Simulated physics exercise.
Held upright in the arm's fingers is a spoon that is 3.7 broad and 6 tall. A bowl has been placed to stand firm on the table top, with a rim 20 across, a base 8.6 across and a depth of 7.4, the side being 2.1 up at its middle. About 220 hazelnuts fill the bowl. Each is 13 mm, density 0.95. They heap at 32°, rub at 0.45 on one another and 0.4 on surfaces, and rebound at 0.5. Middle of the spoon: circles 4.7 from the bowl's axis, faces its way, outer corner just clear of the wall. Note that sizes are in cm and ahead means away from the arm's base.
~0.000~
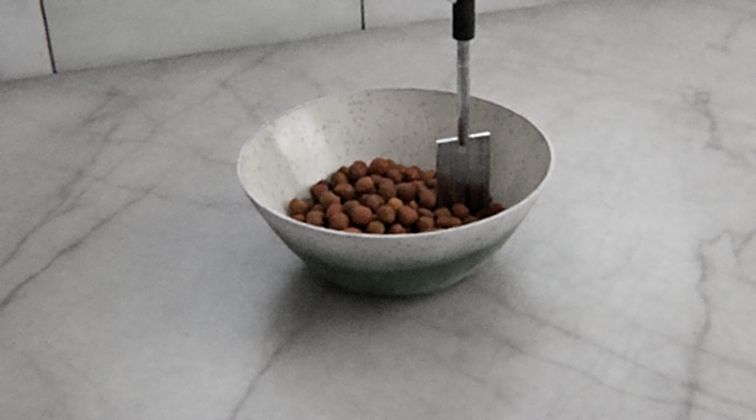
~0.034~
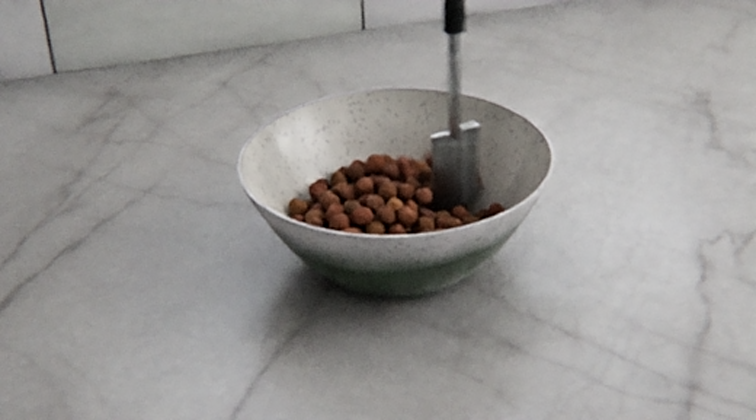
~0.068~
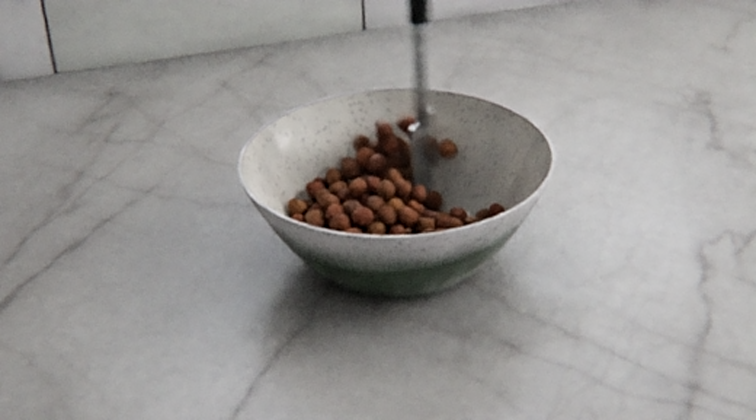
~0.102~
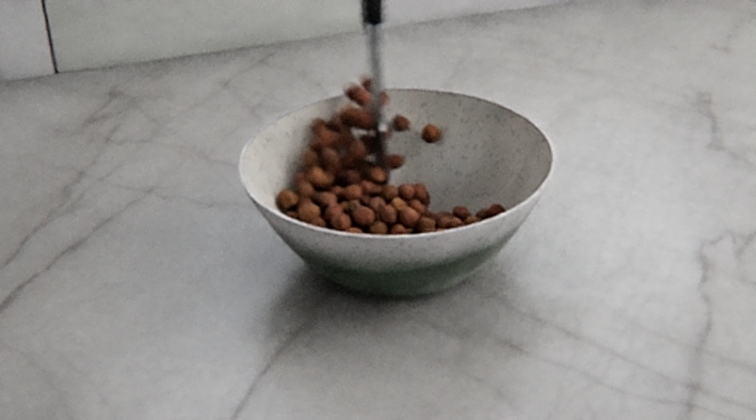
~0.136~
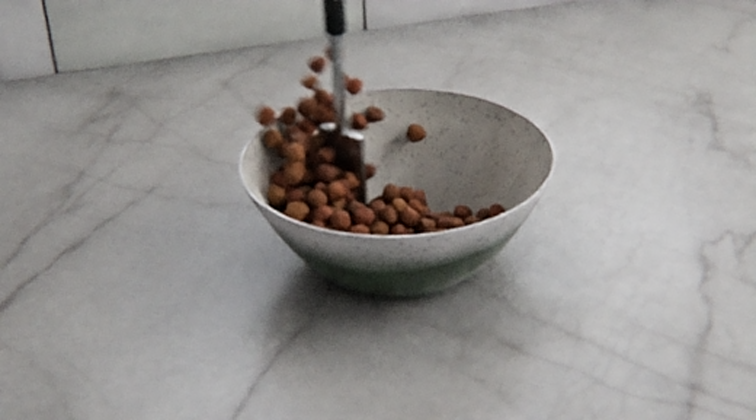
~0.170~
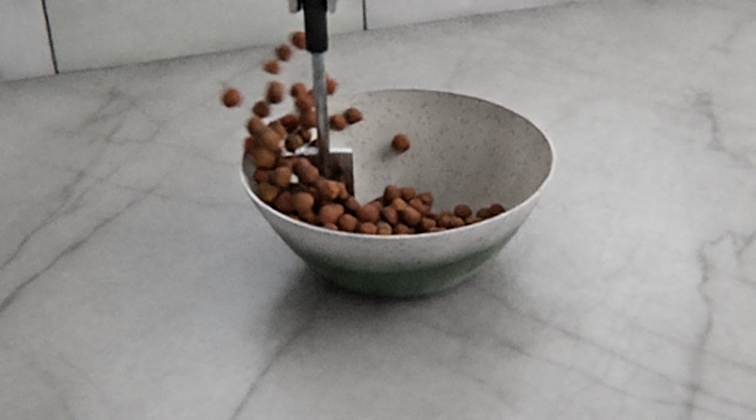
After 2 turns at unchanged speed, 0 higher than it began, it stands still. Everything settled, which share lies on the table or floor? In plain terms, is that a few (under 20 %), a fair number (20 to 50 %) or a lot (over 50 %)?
A fair number, 20 to 50 %.
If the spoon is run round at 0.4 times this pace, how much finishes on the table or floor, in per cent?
About 0 per cent.
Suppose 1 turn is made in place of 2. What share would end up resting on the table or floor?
Close to 25 in a hundred.
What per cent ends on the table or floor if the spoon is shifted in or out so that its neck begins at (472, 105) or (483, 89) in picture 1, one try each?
First try about 35 per cent, second try about 20 per cent.
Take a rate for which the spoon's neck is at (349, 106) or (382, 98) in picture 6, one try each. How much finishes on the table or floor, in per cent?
Close to 10 and 0 in a hundred.
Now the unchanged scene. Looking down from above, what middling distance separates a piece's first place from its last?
Level distance: About 11 cm.
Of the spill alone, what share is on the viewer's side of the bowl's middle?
Near 50 in a hundred.
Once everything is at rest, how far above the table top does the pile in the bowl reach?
Around 5.5 cm above the table.
After 0.37 s, 17° round, highest piece 14 above the table; 174 in the bowl, 21 on the table or floor, 25 in flight or on the tool.
After 0.57 s, 231° round, highest piece 10 above the table; 157 in the bowl, 53 on the table or floor, 10 in flight or on the tool.
After 0.87 s, 0° round, highest piece 7 above the table; 144 in the bowl, 76 on the table or floor.
After 1.57 s, 0° round, highest piece 5 above the table; 144 in the bowl, 76 on the table or floor.
In the end, 144 in the bowl, 76 on the table or floor. That is 35 % on the table or floor.
